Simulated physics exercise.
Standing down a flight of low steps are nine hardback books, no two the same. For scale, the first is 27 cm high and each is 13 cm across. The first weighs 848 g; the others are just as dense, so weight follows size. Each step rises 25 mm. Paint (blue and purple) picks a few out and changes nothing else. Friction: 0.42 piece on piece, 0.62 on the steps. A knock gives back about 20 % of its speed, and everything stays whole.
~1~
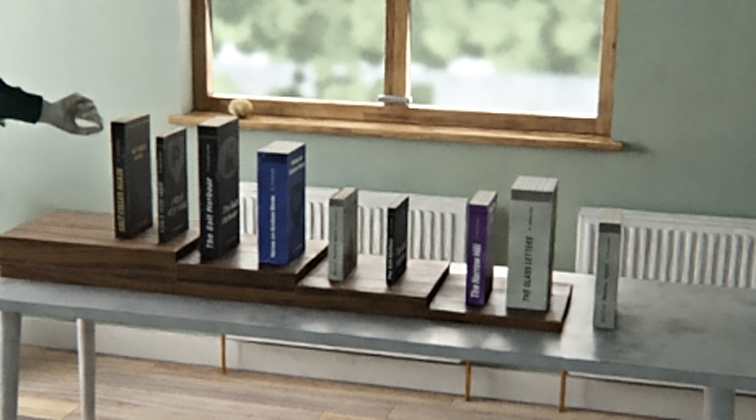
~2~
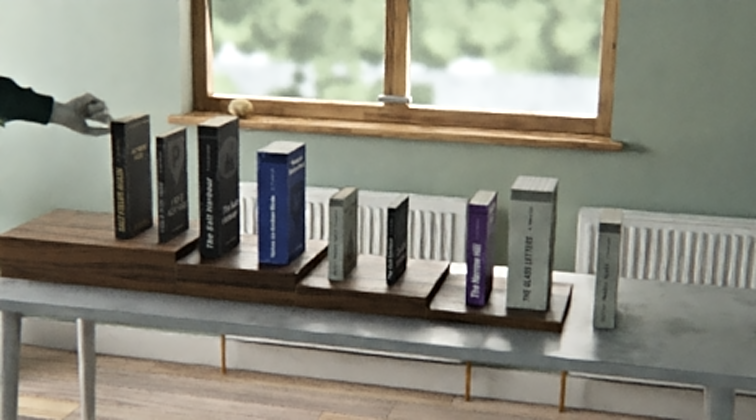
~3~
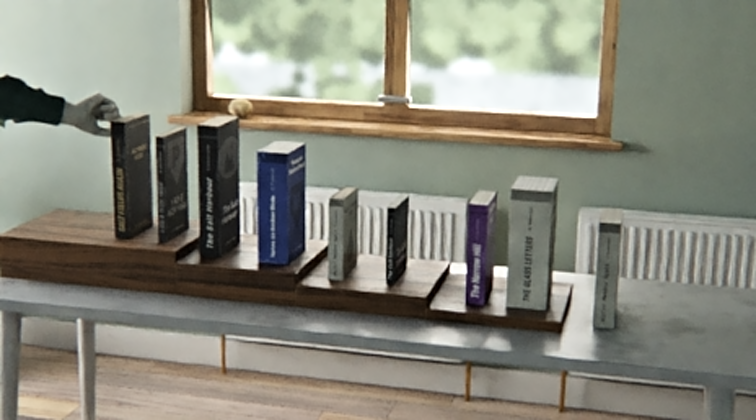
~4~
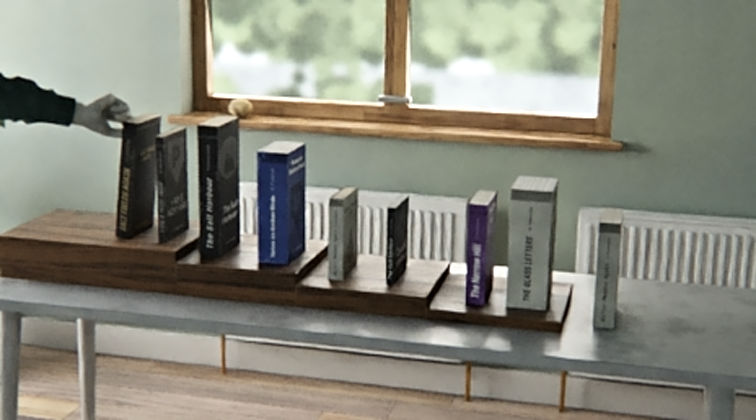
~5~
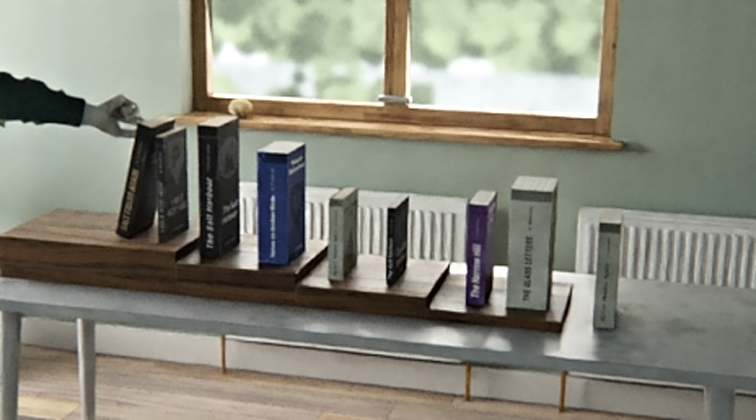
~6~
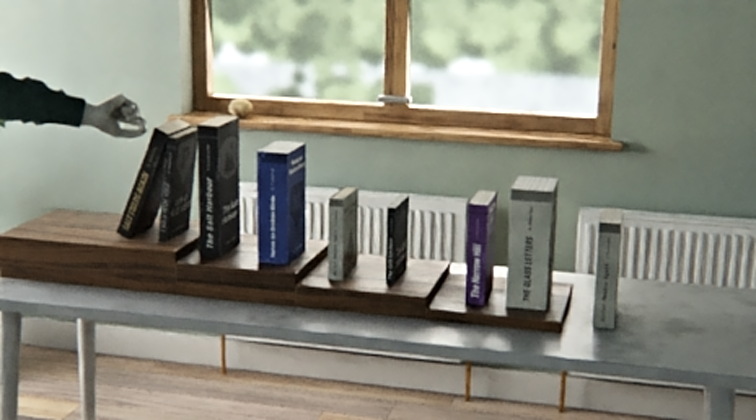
At the start, a hand reaches in from the left toward a row of upright books, one blue and one purple, on low wooden steps. It touches the leftmost dark book and pushes its top rightward until the book leans against its neighbour, which tilts slightly too.
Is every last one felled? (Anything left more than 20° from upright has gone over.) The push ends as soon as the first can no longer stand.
Only some go over.
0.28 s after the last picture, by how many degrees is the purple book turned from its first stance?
Roughly 0°.
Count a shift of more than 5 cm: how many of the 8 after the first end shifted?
Shifted: 5.
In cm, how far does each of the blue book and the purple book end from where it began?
Moved: Blue 20, purple 0.
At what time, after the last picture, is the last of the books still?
Near 2.0 s.
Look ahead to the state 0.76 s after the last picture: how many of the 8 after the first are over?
By then 5.
Then, 0.28 s later than the last frame, 1 of the 8 other books over.
Then, 0.58 s later than the last frame, 3 of the 8 other books over; blue book tilted 42°.
Then, 0.76 s later than the last frame, 5 of the 8 other books over; blue book lying flat; purple book tilted 5°.
When it is over, 5 of the 8 other books over; blue book lying flat; purple book moved 43 mm. Three left standing. In pixels of the last frame, middles, blue book near (352, 240), purple book near (501, 249).
